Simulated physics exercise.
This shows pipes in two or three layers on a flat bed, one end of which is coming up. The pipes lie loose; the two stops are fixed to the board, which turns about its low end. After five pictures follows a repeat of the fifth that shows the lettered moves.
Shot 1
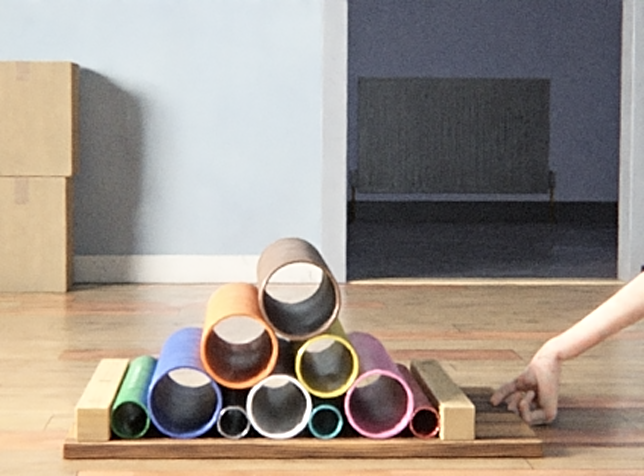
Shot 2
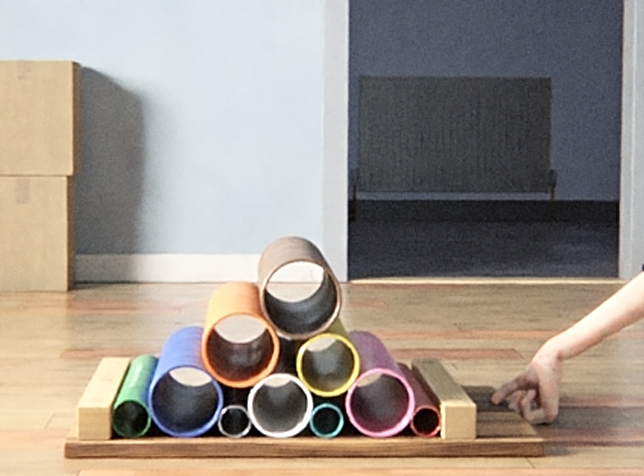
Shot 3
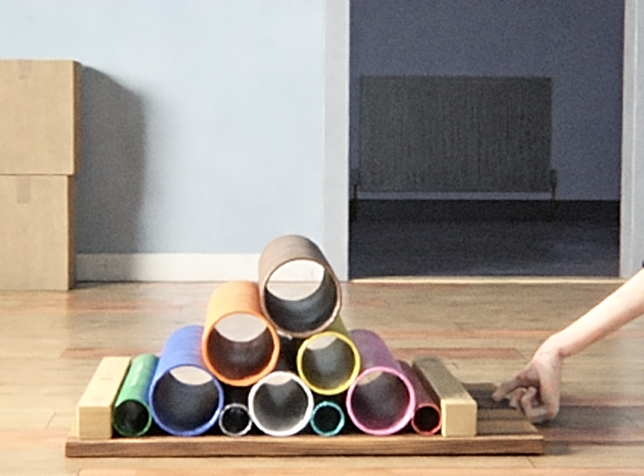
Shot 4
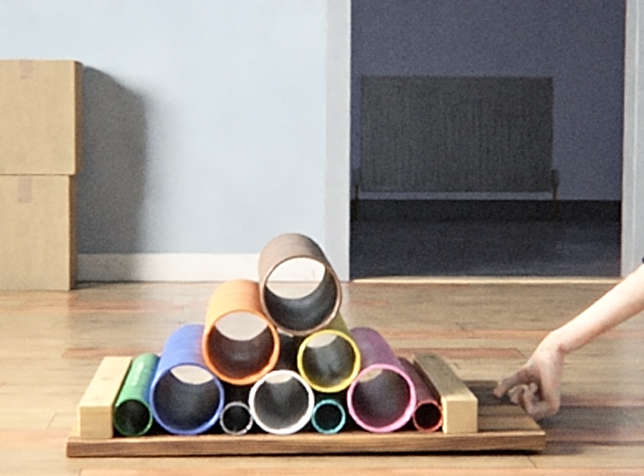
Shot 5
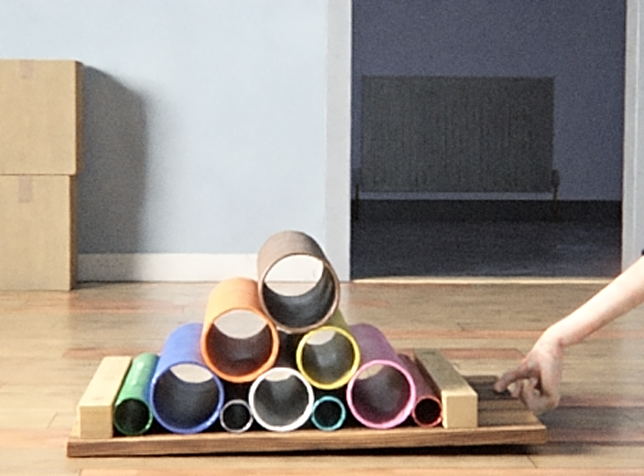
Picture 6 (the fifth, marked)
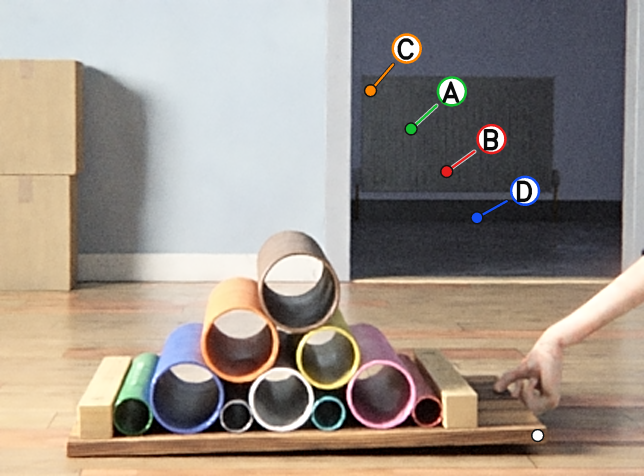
A hand at the right slightly raised that end of a wooden board on the floor, while the colourful pipes stacked on it between two wooden blocks stayed in their pile.
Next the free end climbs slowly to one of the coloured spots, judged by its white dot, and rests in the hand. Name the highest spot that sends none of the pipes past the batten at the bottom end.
The answer is mark B.
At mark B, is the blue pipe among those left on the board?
The blue pipe: Yes.
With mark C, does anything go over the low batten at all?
Yes, at C.
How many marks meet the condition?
Two of them.
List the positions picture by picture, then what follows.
In the first picture, turquoise pipe (325, 422); pink pipe (379, 404); red pipe (425, 423).
In the second picture, red pipe (426, 422); orange pipe (240, 349).
In the third picture, board (300, 401); pink pipe (381, 401); red pipe (427, 419); blue pipe (186, 400).
In the fourth picture, board (301, 399); green pipe (133, 417); blue pipe (187, 398).
In the fifth picture, board (301, 396); green pipe (133, 415); blue pipe (187, 397).
On the copy, A at (411, 129); B at (447, 172); C at (371, 91); D at (477, 218); the white dot at (538, 435).
On B. First, board at 20°.
Then, board at 36°.
Finally, board at 36°, none over the low batten.
By contrast, A three over the low batten (orange, yellow, brown); C three over the low batten (orange, yellow, brown); D none over the low batten.
